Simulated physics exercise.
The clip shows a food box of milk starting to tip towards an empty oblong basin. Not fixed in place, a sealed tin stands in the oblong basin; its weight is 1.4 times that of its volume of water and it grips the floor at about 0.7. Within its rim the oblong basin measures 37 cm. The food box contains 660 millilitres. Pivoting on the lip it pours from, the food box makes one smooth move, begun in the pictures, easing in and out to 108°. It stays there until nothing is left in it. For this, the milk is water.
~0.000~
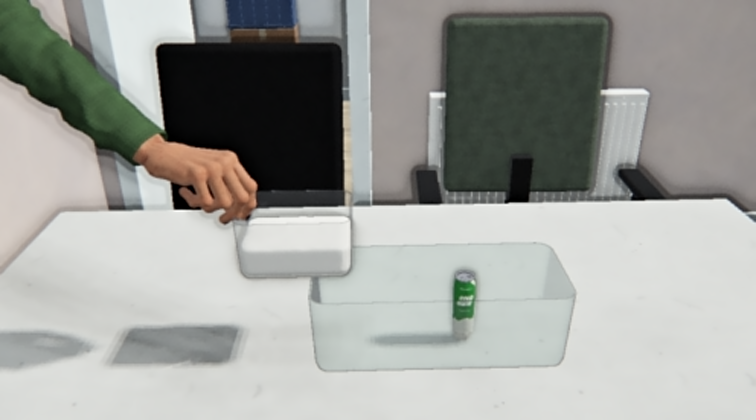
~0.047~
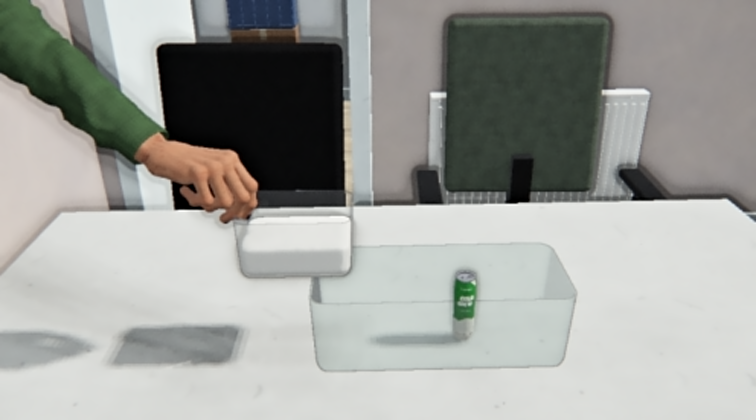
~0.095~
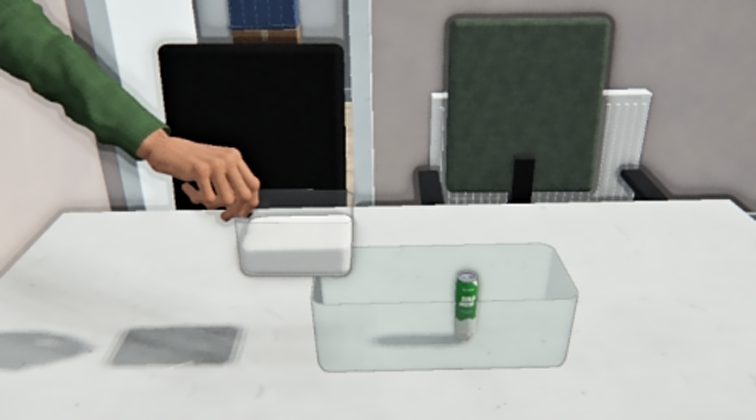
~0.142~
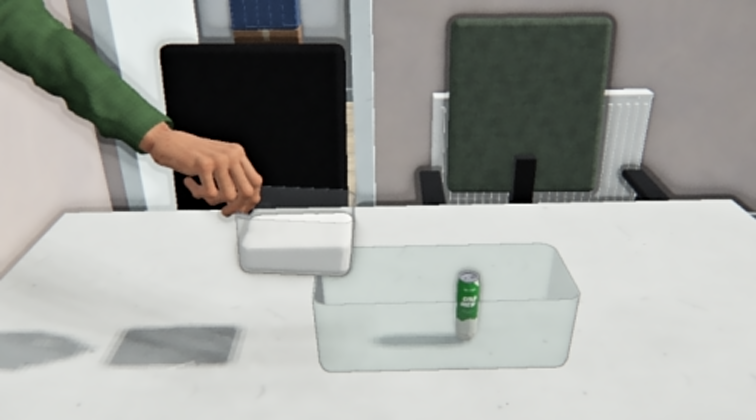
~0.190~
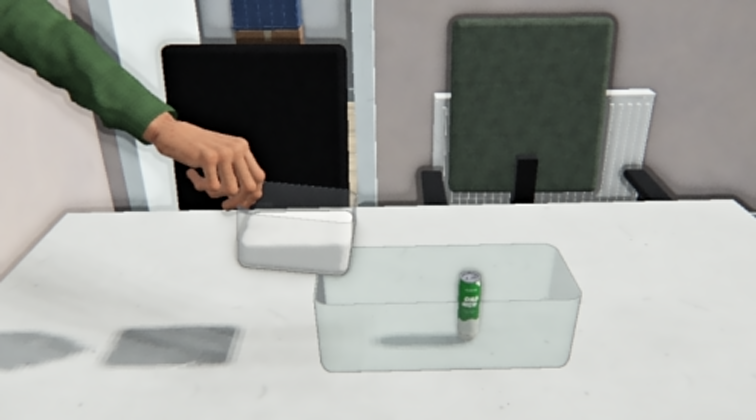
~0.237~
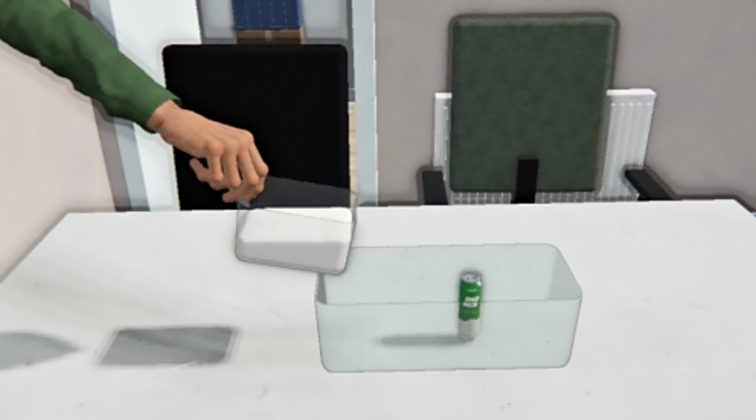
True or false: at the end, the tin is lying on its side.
False.
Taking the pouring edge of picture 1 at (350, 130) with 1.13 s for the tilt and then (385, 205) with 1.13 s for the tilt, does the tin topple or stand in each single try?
Try 1: Still standing; try 2: Still standing.
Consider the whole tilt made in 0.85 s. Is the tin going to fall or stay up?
It stays steady, then.
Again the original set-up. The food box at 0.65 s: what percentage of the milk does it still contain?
Near 72 in a hundred.
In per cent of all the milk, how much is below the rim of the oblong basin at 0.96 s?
Around 68 parts in a hundred.
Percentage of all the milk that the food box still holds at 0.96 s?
16 in a hundred, give or take.
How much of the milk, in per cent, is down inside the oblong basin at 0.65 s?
About 1%.
After 0.65 s the tilt is 67° and 72 per cent is still to pour; the tin stands where it began.
After 0.96 s the tilt is 102° and 16 per cent is still to pour; the tin stands where it began.
After 1.28 s the tilt is 108° and 0 per cent is still to pour; the tin stands where it began.
After 1.63 s the tilt is 108° and 0 per cent is still to pour; the tin stands where it began.
In the end the tin stands where it began.
